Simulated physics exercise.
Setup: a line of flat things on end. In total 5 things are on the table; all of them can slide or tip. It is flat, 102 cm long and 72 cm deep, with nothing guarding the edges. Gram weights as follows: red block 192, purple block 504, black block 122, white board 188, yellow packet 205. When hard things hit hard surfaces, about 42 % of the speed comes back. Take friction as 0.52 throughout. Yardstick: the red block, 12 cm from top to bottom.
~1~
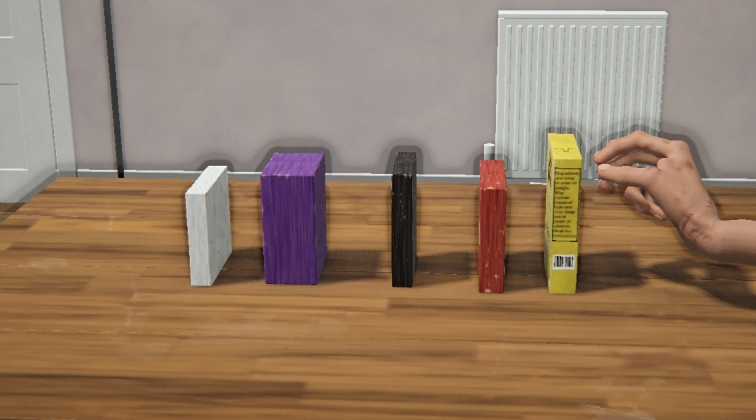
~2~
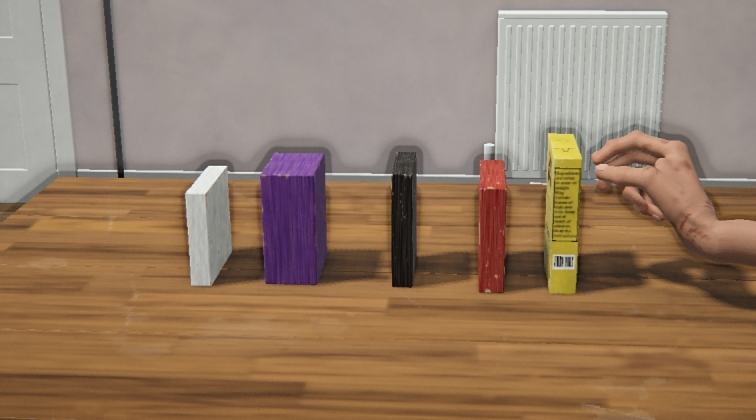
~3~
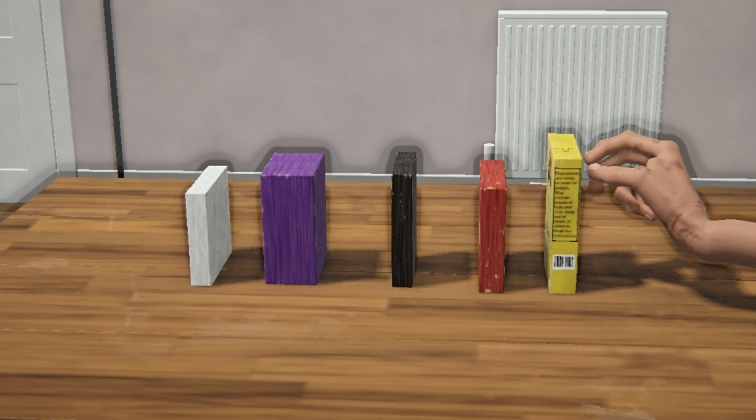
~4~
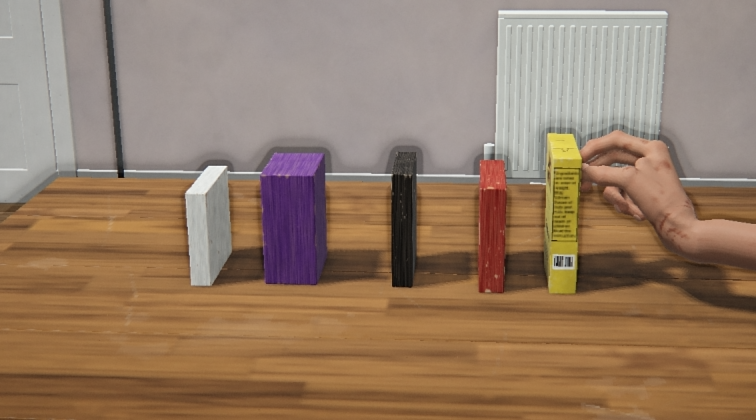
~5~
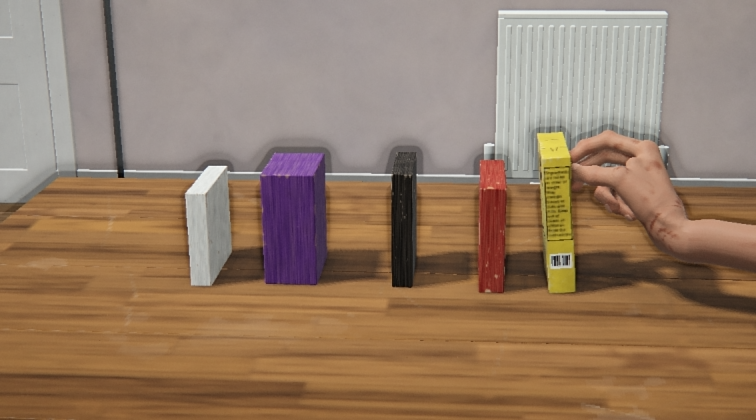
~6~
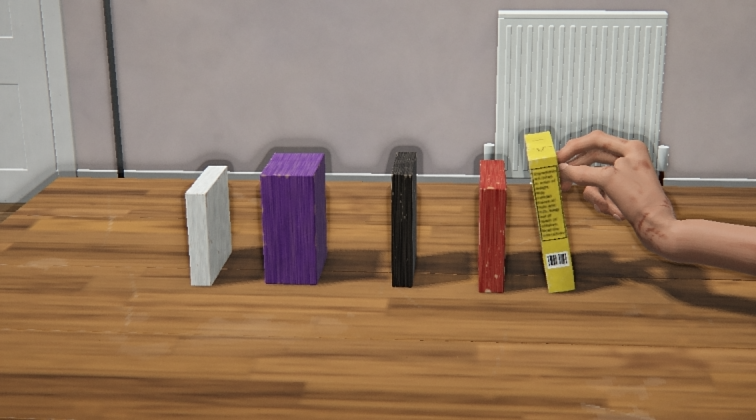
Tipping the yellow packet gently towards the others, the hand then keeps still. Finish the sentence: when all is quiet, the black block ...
... is down.
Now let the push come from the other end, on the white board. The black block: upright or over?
Black block: Still standing.
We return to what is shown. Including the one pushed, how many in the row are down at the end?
That adds up to 5.
Then, 0.60 s after the last picture, yellow packet 59° over; black block leaning 20° near (384, 218); red block leaning 53°.
Then, 0.90 s after the last picture, yellow packet 74° over; black block leaning 60° near (341, 237); red block leaning 74°; purple block leaning 43°.
Then, 1.10 s after the last picture, yellow packet 77° over; black block on its side near (329, 262); purple block leaning 72°; red block on its side.
At rest, tipped over on the table, red block, purple block and black block. Seen from the same camera at the end, black block near (324, 262).
